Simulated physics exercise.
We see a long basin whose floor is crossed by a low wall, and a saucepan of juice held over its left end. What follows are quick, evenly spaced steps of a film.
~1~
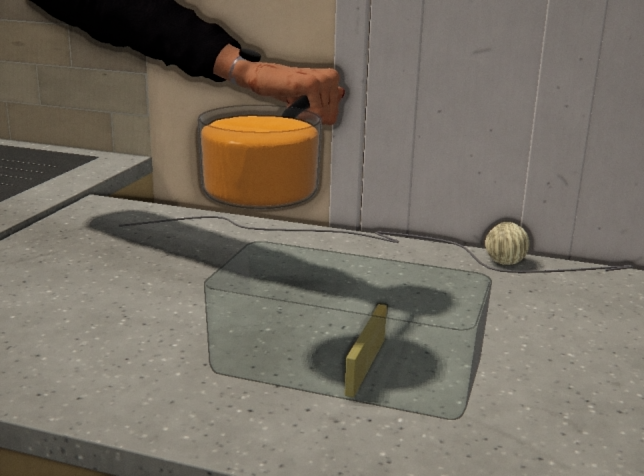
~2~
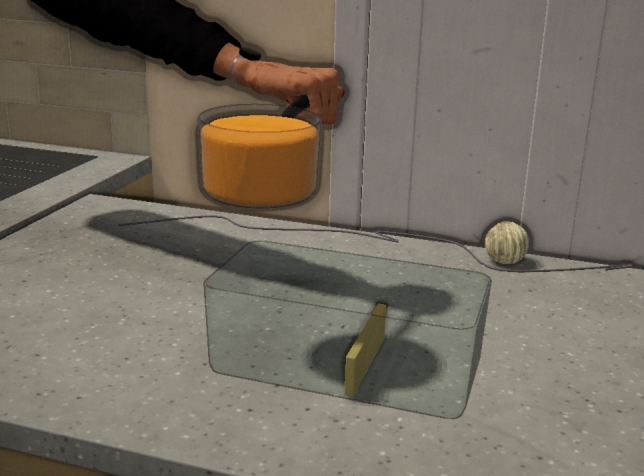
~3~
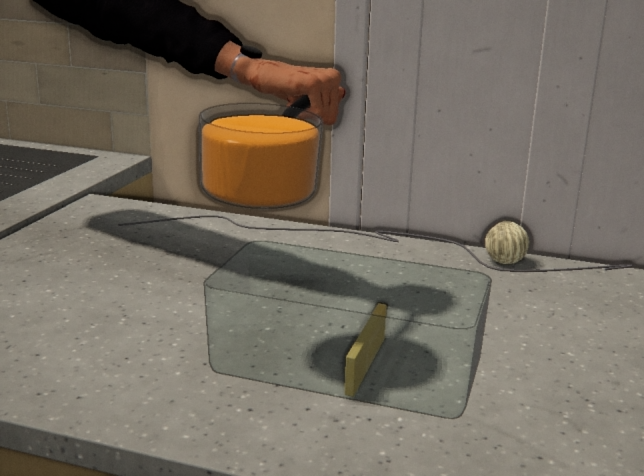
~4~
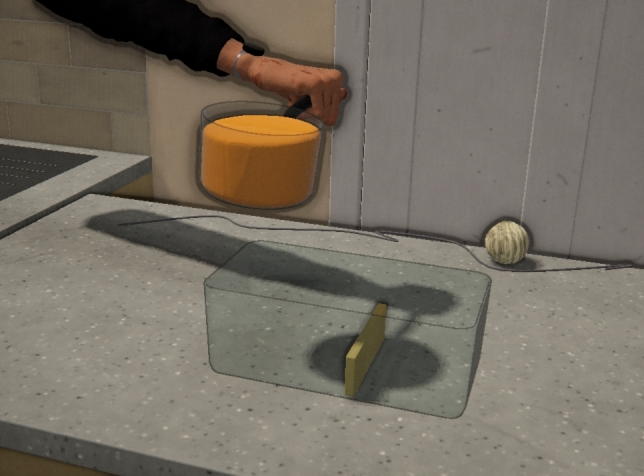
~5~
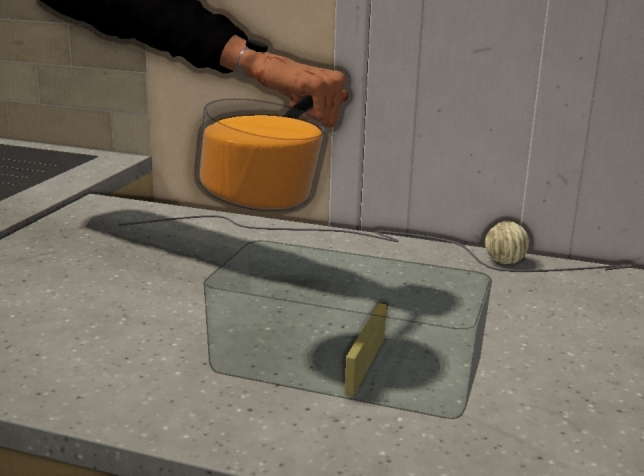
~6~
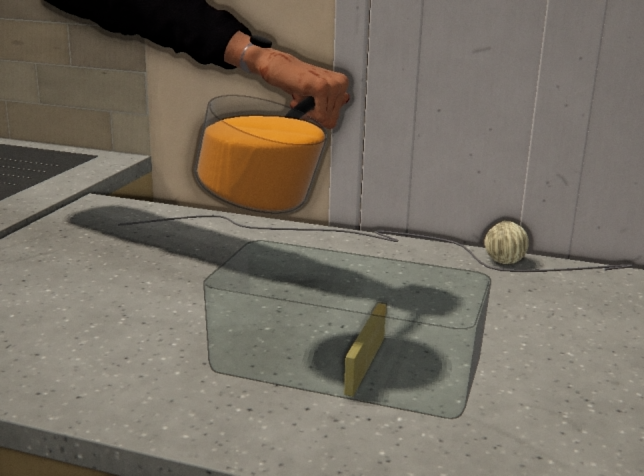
On a speckled countertop, a clear basin with a low wall across its floor sits near a small striped ball, while above it a hand holds a saucepan of orange juice level, then gradually tilts it slightly to the right.
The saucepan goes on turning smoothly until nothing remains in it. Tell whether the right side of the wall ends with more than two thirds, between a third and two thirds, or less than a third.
The right side is left with enough for a third but not past two thirds.
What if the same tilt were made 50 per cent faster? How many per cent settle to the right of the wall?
I'd estimate about 45 percent ends up there.
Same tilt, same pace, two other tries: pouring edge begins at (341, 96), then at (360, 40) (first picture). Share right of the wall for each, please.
Start one gives close to 75 percent, start two close to 85 percent.
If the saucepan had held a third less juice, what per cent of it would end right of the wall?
I'd say roughly 35 percent.
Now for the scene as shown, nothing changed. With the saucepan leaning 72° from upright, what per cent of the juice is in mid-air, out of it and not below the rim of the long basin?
It works out to about 30 percent.
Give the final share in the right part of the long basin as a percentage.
Close to 55 in a hundred.
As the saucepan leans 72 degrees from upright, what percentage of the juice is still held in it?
Remaining fraction: Approx. 50 %.
A moment on, the saucepan is tipped part way and 52 per cent is still to pour, 3 is left of the wall and 16 right of it.
Next, the saucepan is tipped right over and 7 per cent is still to pour, 29 is left of the wall and 56 right of it.
Then the saucepan is tipped right over and 0 per cent is still to pour, 42 is left of the wall and 57 right of it.
Later the saucepan is tipped right over and 0 per cent is still to pour, 42 is left of the wall and 57 right of it.
Finally, 42 per cent lies left of the wall, 57 right of it and 1 outside.
